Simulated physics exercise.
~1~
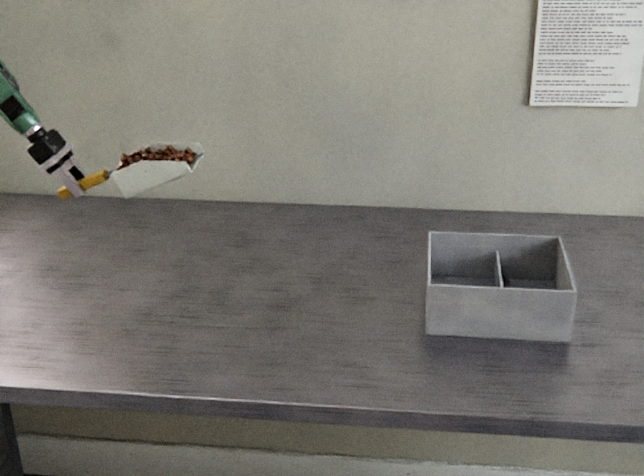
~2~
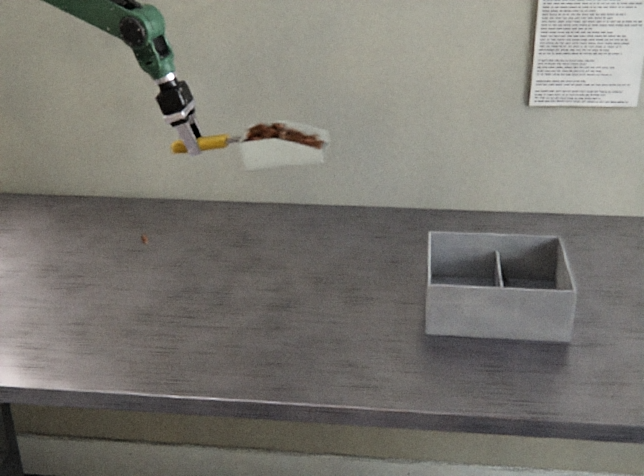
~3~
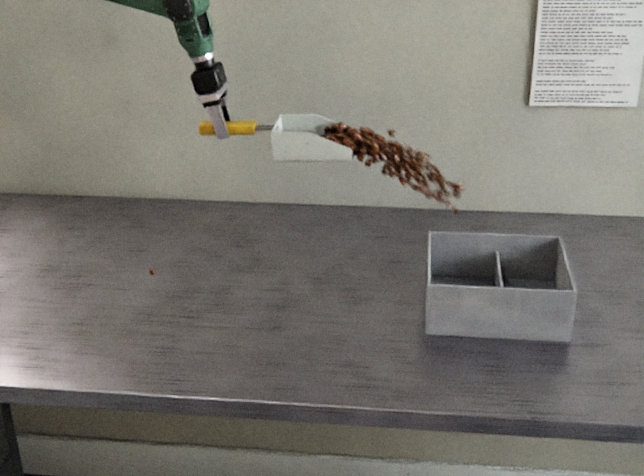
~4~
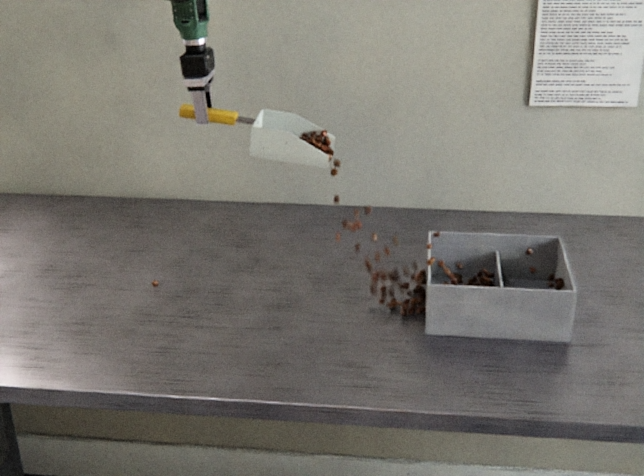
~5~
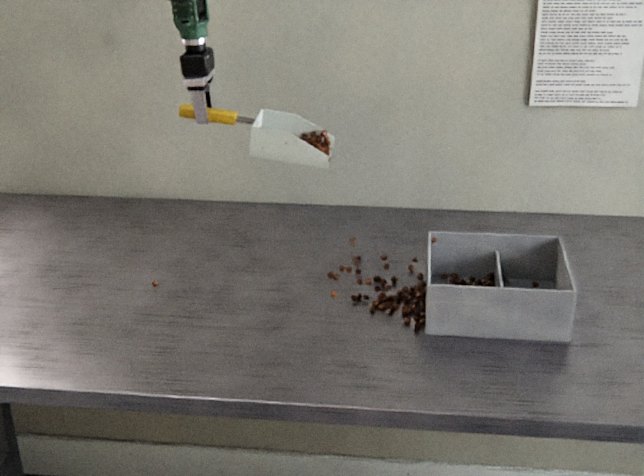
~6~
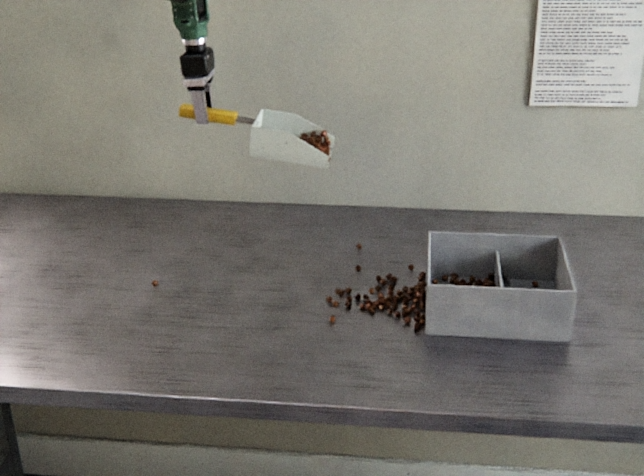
Robot arm swinging a scoop of brown pellets rightward, spilling them partly into a divided grey box and partly onto the table.
